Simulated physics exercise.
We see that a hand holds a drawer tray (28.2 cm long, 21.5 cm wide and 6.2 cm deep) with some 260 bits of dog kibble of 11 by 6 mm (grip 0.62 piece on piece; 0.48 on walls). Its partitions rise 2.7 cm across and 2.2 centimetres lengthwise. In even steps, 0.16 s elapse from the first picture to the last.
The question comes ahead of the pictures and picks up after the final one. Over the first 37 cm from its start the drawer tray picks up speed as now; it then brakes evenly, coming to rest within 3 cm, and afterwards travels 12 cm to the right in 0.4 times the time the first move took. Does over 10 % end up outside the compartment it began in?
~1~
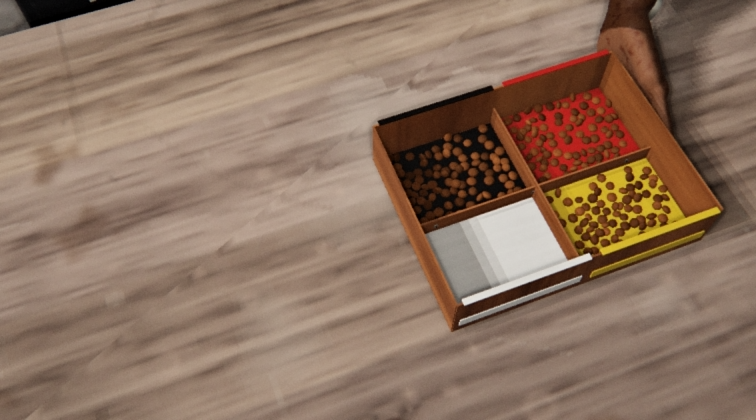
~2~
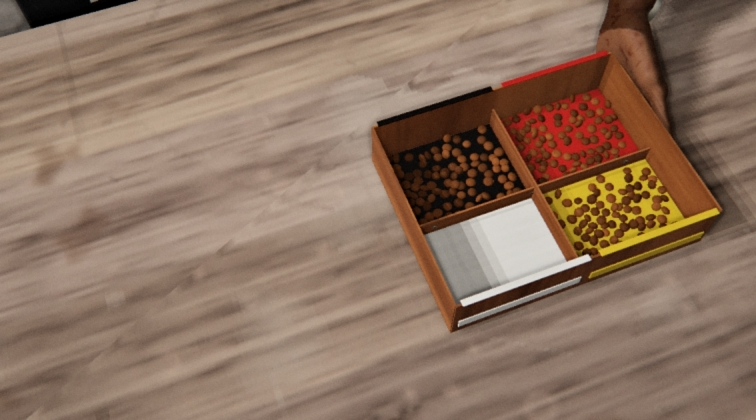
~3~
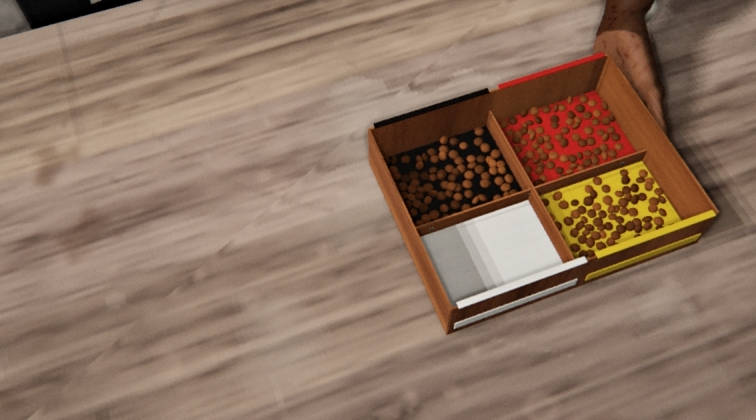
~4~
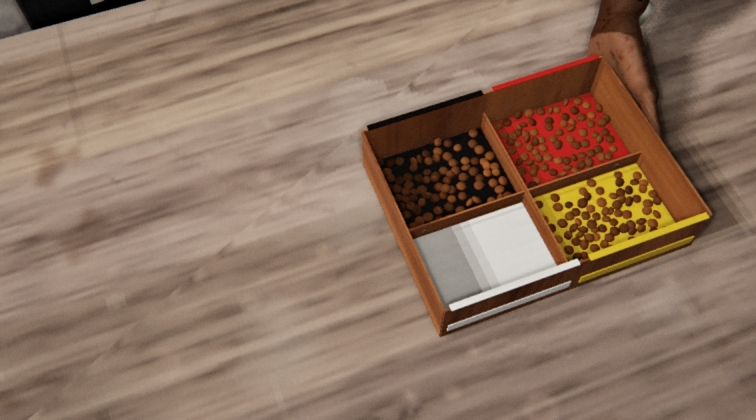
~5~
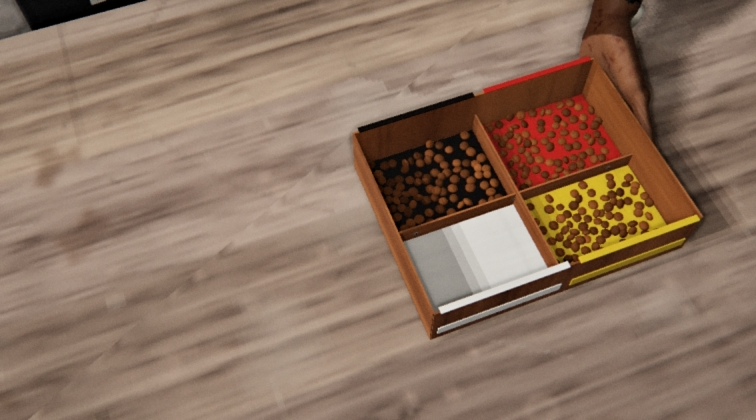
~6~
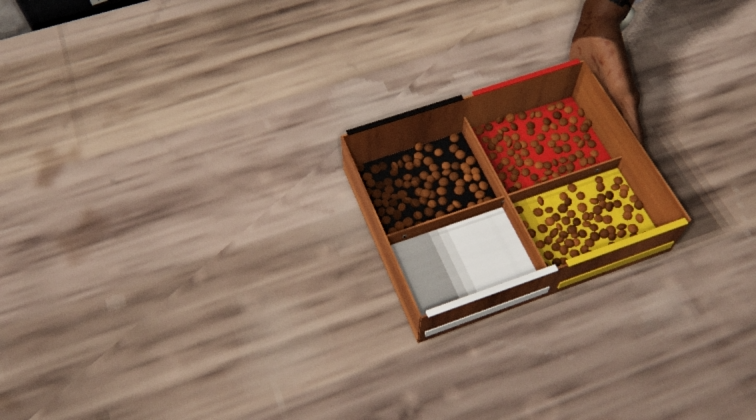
The mess keeps within ten percent.
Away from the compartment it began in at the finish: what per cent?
About 0%.
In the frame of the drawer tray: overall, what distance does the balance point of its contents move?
The shift is about 3.5 cm.
Then, 0.22 s after the last picture, tilt 0 degrees; red 35 %, black 35 %, yellow 35 %; 0 % away from where they began.
Then, 0.41 s after the last picture, tilt 0 degrees; red 35 %, black 35 %, yellow 35 %; 0 % away from where they began.
Then, 0.58 s after the last picture, tilt 0 degrees; red 35 %, black 35 %, yellow 30 %; 0 % away from where they began.
Then, 0.75 s after the last picture, tilt 0 degrees; red 35 %, black 35 %, yellow 30 %; 0 % away from where they began.
In the end, red 35 %, black 35 %, yellow 30 %; 0 % away from where they began.
